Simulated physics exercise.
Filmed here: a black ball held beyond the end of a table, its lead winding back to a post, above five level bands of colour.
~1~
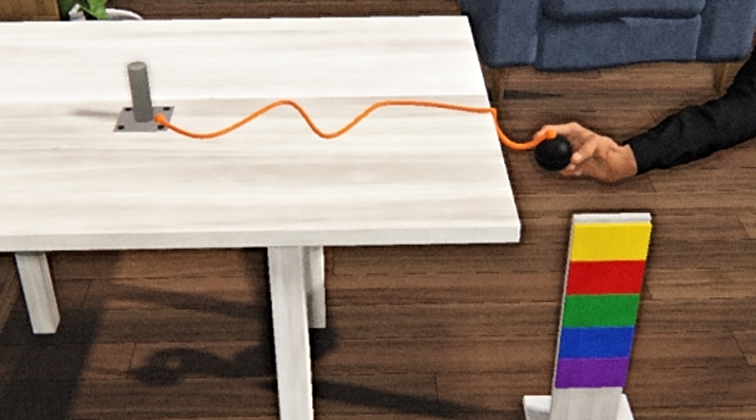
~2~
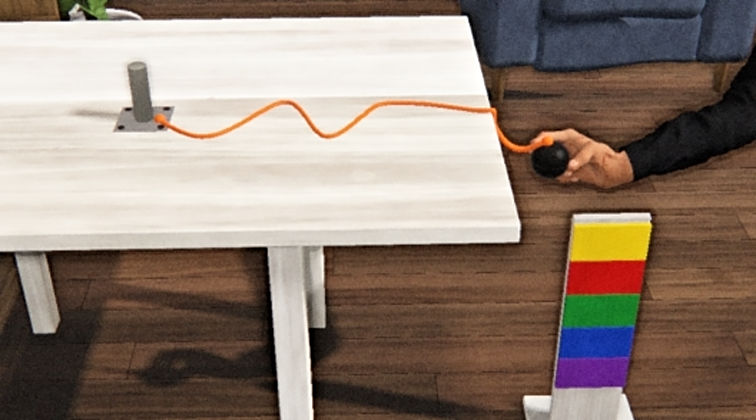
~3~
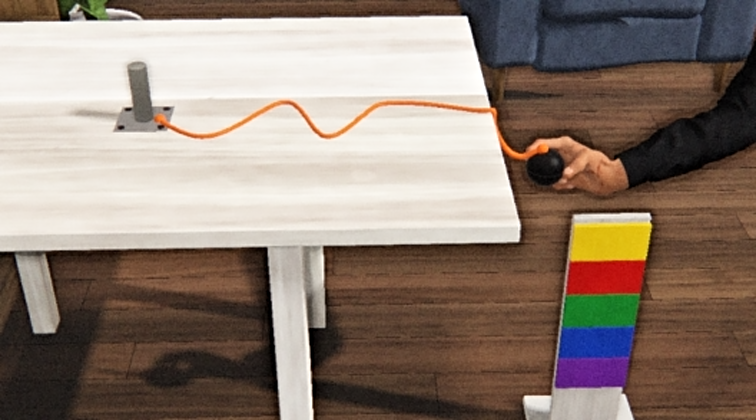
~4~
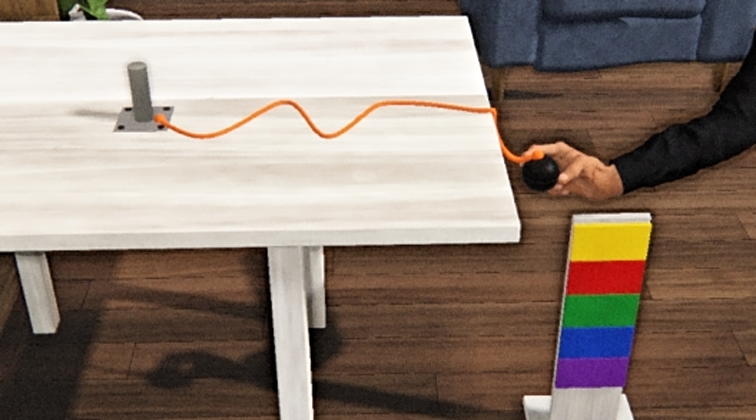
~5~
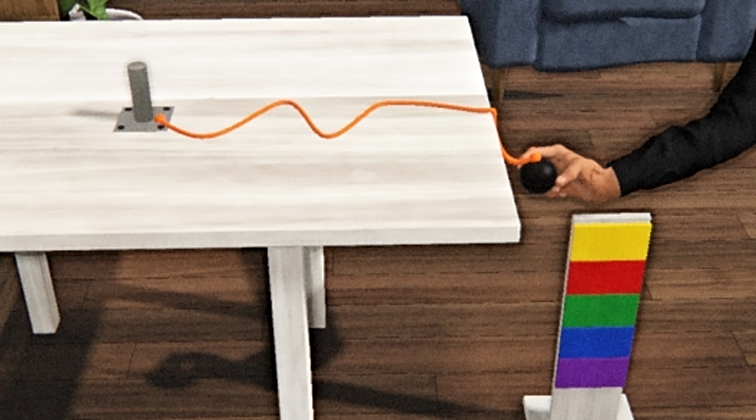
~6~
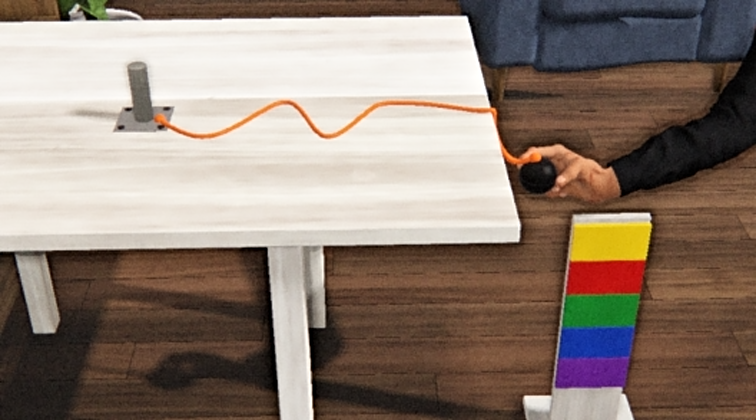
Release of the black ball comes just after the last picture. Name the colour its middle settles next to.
Its middle settles next to green.
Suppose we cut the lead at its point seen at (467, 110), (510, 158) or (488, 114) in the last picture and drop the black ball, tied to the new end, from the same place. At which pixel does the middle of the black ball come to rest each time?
Respectively (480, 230), (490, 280) and (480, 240).
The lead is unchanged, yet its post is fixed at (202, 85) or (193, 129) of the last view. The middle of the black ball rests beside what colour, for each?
It comes out blue the first time and blue the second time.
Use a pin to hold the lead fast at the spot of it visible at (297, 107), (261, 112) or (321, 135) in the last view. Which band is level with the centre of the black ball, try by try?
Each in turn comes out as red, red, yellow.
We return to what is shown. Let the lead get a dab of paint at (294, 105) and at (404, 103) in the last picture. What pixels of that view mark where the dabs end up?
First near (341, 116), second near (491, 154).
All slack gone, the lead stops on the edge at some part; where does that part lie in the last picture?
At (372, 109).
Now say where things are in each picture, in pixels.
The first frame shows black ball (553, 153); yellow (611, 244); red (606, 278); green (601, 312); blue (596, 344); purple (592, 374).
The second frame shows black ball (550, 160); lead through (189, 135) (265, 110) (318, 132) (376, 106) (468, 110).
The third frame shows black ball (546, 167).
The fourth frame shows black ball (541, 173); lead through (189, 135) (265, 110) (318, 132) (376, 106) (468, 110).
The fifth frame shows black ball (538, 176).
The sixth frame shows black ball (538, 176); lead through (189, 135) (265, 110) (318, 132) (376, 106) (468, 110).
Early on, ball near (483, 293); level with red.
Midway, ball near (487, 303); level with green.
Finally, ball near (484, 307); level with green. Its middle rests at the green band.
